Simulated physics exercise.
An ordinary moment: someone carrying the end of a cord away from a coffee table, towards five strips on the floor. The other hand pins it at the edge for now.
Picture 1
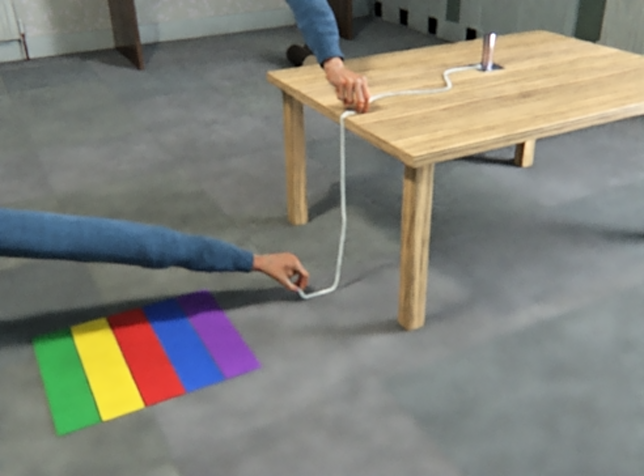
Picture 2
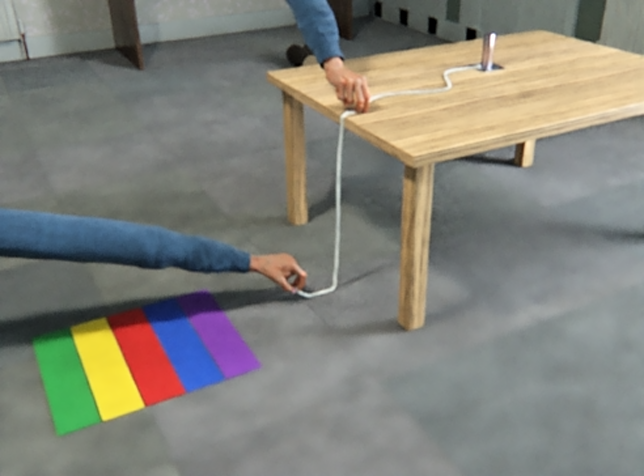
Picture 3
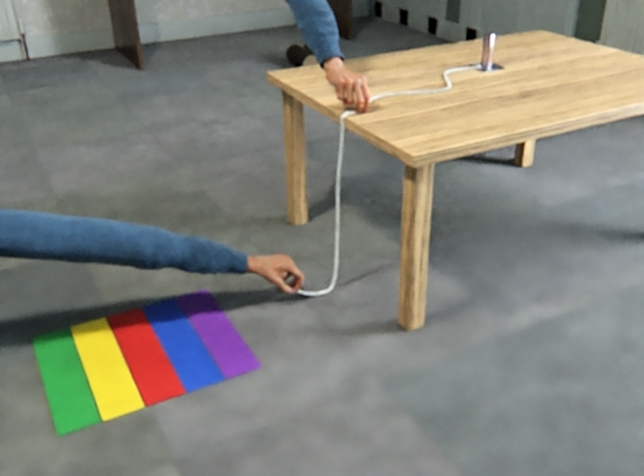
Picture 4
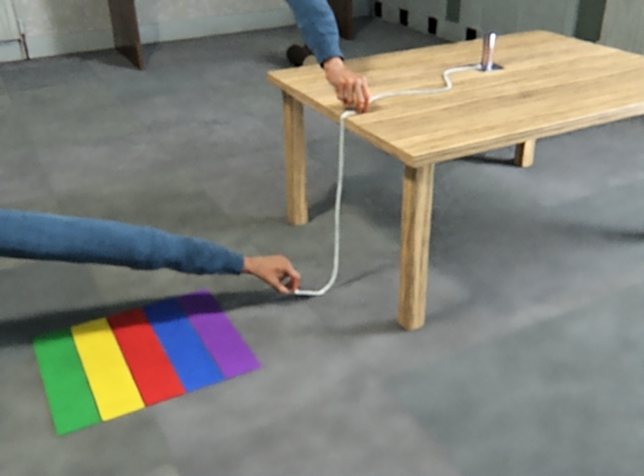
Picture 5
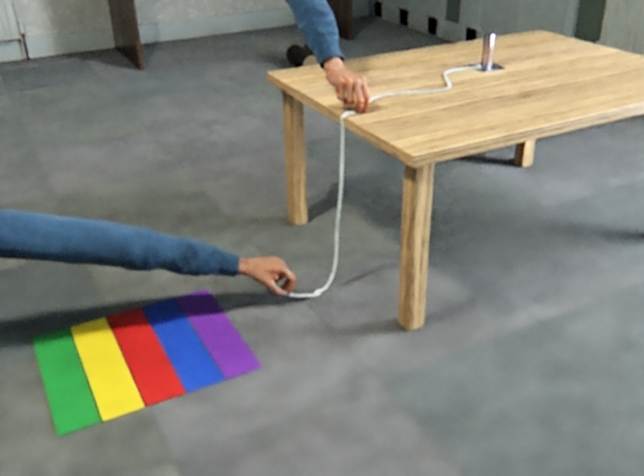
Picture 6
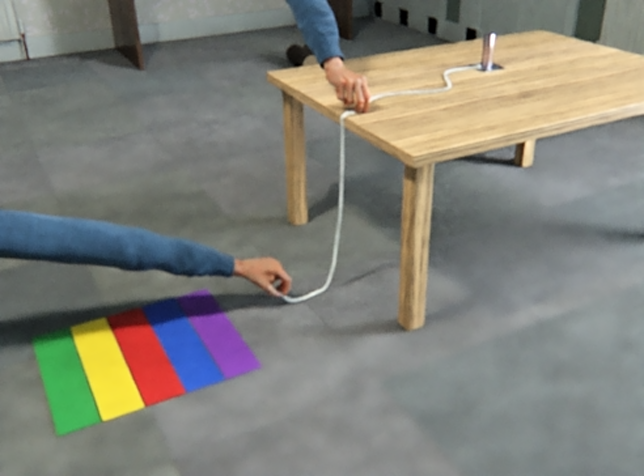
A hand near the floor slowly draws a white cord slightly left, toward coloured strips.
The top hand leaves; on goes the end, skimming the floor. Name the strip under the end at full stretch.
The red one.
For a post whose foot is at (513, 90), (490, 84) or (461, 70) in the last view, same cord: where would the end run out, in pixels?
Near (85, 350), (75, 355) and (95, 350).
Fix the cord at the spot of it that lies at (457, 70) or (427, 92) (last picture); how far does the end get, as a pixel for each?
Try by try, around (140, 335) and (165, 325).
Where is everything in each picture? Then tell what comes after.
The first picture shows end (299, 288); purple (234, 356); blue (196, 369); red (158, 381); yellow (116, 395); green (74, 409).
The second picture shows end (296, 289); cord through (452, 71) (444, 90) (375, 98) (342, 132) (338, 207) (335, 274).
The third picture shows end (293, 290).
The fourth picture shows end (290, 291); cord through (452, 71) (444, 90) (375, 98) (342, 132) (338, 208) (335, 275).
The fifth picture shows end (286, 292).
The sixth picture shows end (281, 293); cord through (452, 71) (444, 90) (375, 98) (343, 132) (341, 207) (330, 276).
Soon after, end near (211, 314); over purple.
After that, end near (165, 328); over blue.
At the stop, end near (137, 336); over red. It halts on the red strip.
